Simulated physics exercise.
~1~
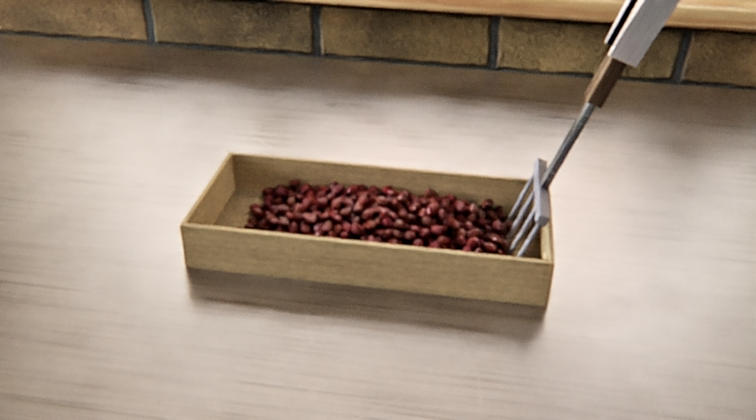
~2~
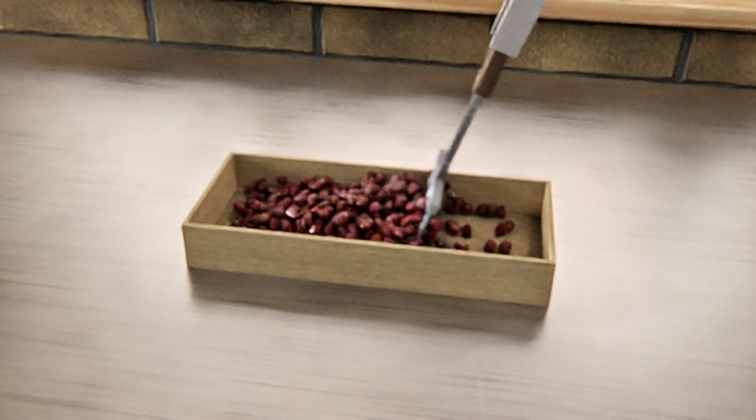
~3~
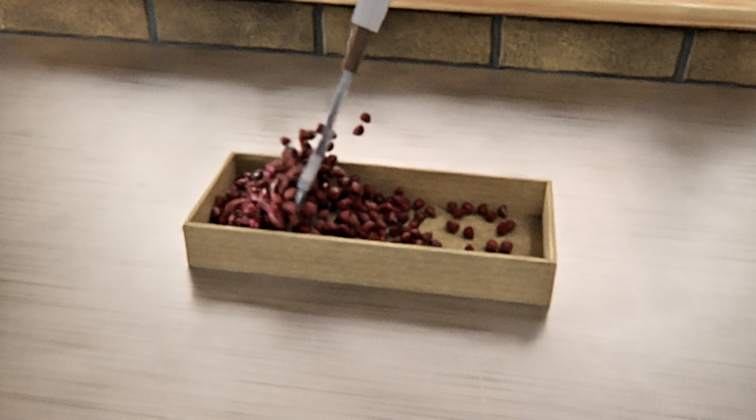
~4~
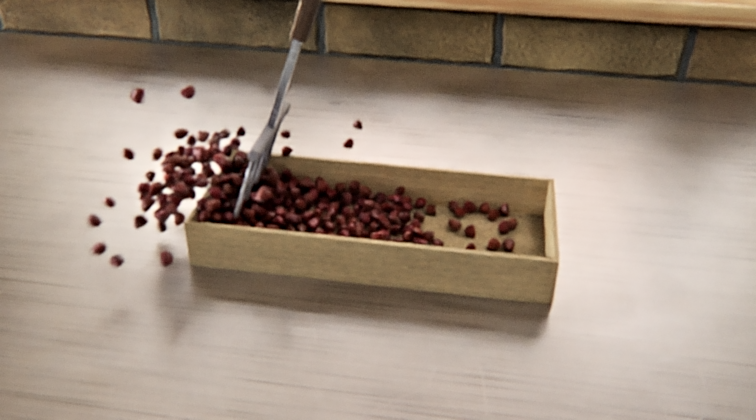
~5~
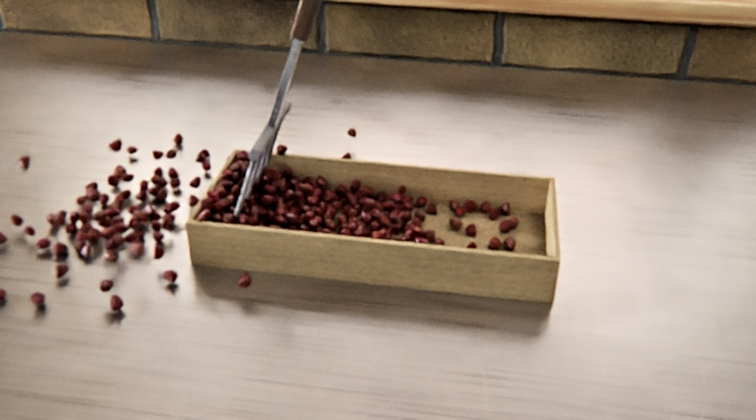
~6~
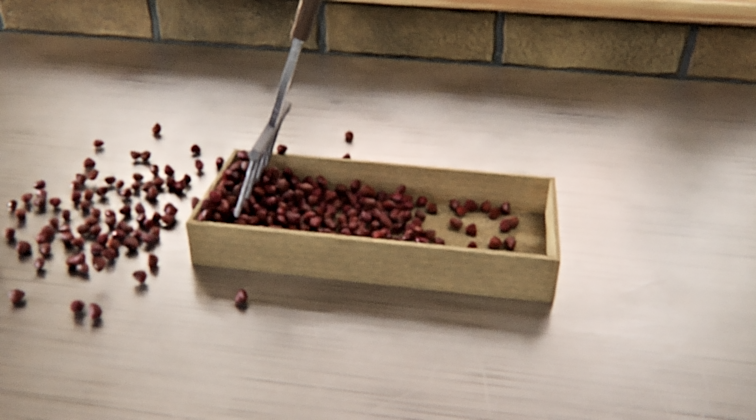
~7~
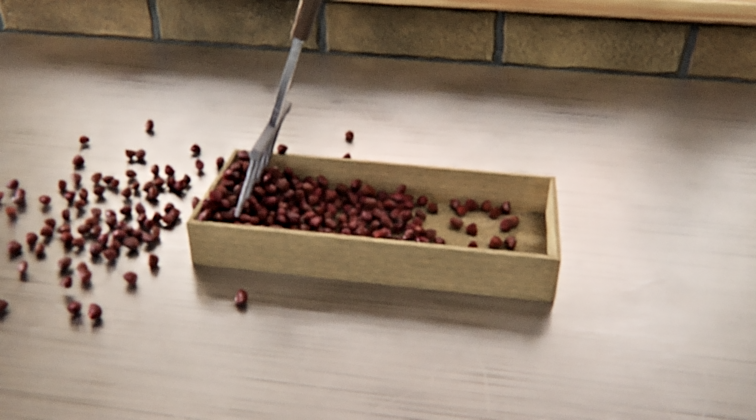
A metal fork sweeps dark red beans leftward along a wooden tray, flinging many over the end to scatter across the tabletop.
